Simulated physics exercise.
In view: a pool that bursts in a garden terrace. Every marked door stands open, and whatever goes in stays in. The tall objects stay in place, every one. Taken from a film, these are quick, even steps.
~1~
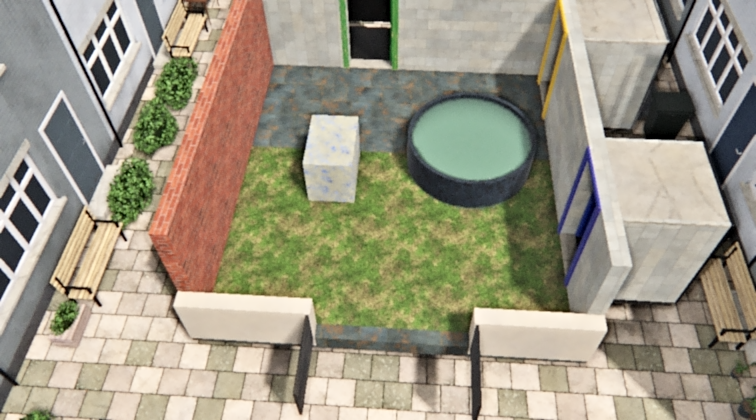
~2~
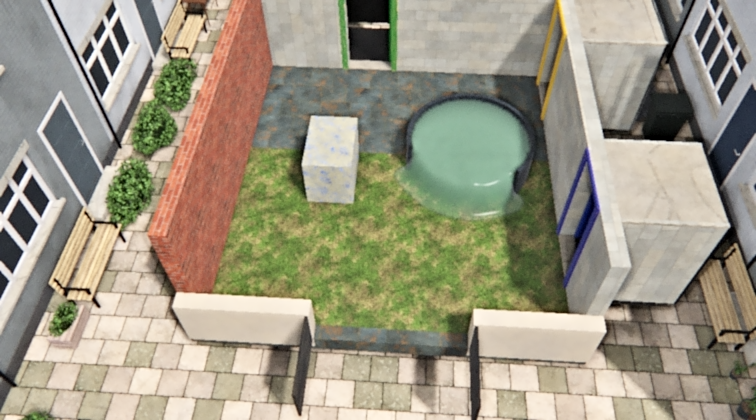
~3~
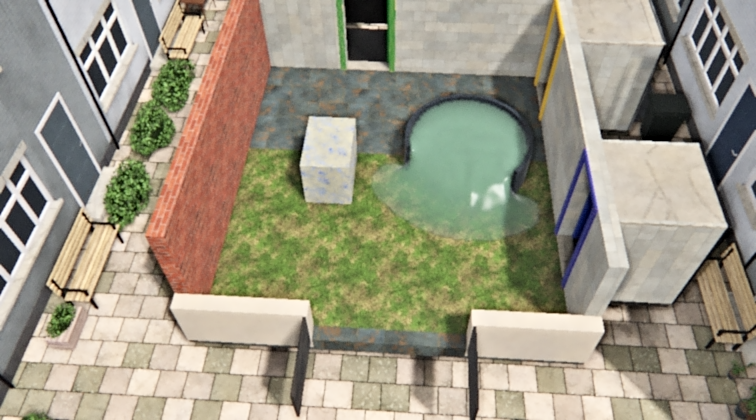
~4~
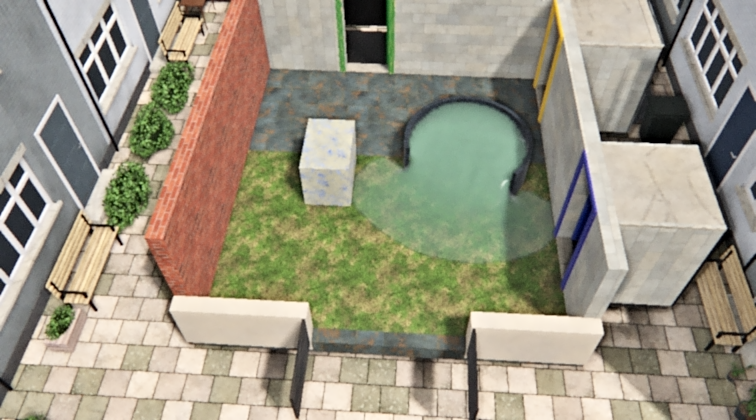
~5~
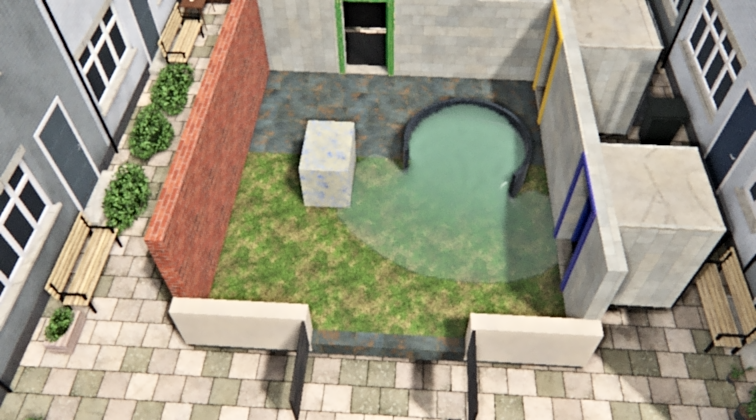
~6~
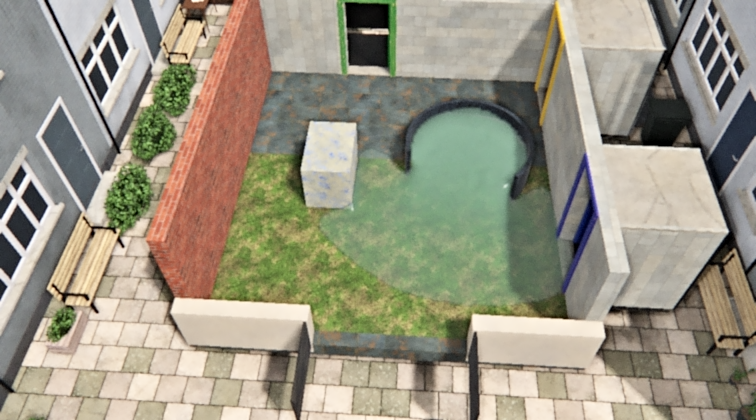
A round pool in a walled garden burst open at its front, and greenish water poured out, spreading forward and sideways across the grass, past a pale block that stayed where it was.
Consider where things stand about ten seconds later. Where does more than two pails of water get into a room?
In the end yellow door: Two buckets at most. Blue door: Over two buckets. Green door: Two buckets at most.
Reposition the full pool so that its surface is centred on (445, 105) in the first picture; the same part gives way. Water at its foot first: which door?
The one in blue.
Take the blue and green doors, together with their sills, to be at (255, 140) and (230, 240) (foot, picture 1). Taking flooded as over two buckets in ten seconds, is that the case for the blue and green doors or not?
As I see it, the blue door remains within bounds while the green door overshoots the mark.
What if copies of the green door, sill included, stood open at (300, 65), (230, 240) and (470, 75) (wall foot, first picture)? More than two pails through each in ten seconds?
Taking each in turn: Runs below, then runs above, then runs below.
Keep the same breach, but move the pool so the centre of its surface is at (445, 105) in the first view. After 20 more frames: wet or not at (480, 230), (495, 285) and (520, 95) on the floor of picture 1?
My reading is hit by the flood first, hit by the flood next and missed by the flood last.
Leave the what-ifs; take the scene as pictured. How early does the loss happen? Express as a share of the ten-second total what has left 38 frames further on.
By my reckoning, 80 %.
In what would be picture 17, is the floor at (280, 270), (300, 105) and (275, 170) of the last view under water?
Taking them as listed, they are waterlogged, spared and spared.
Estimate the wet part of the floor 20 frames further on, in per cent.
That works out at 60 %.
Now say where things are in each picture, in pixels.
In the first frame, the round pool at (471, 138) is whole and still.
In the second frame, water pours out at (453, 197) and has run to (519, 202).
In the third frame, water pours out at (451, 199) and has run to (378, 175).
In the fourth frame, the front is at (550, 228), out from the gap at (450, 202).
In the fifth frame, water pours out at (450, 204) and has run to (557, 256).
In the sixth frame, the front is at (563, 286), out from the gap at (452, 205).
A moment on, water covers 40 % of the floor; the yellow door not reached, the blue door under two buckets in, the green door not reached.
Next, water covers 50 % of the floor; the yellow door not reached, the blue door over two buckets in, the green door not reached.
Then, water covers 60 % of the floor; the yellow door not reached, the blue door over two buckets in, the green door not reached.
Later, water covers 65 % of the floor; the yellow door wet at the sill, nothing in, the blue door far over two buckets in, the green door not reached.
In the end, water covers 95 % of the floor; the yellow door wet at the sill, nothing in, the blue door far over two buckets in, the green door wet at the sill, nothing in.
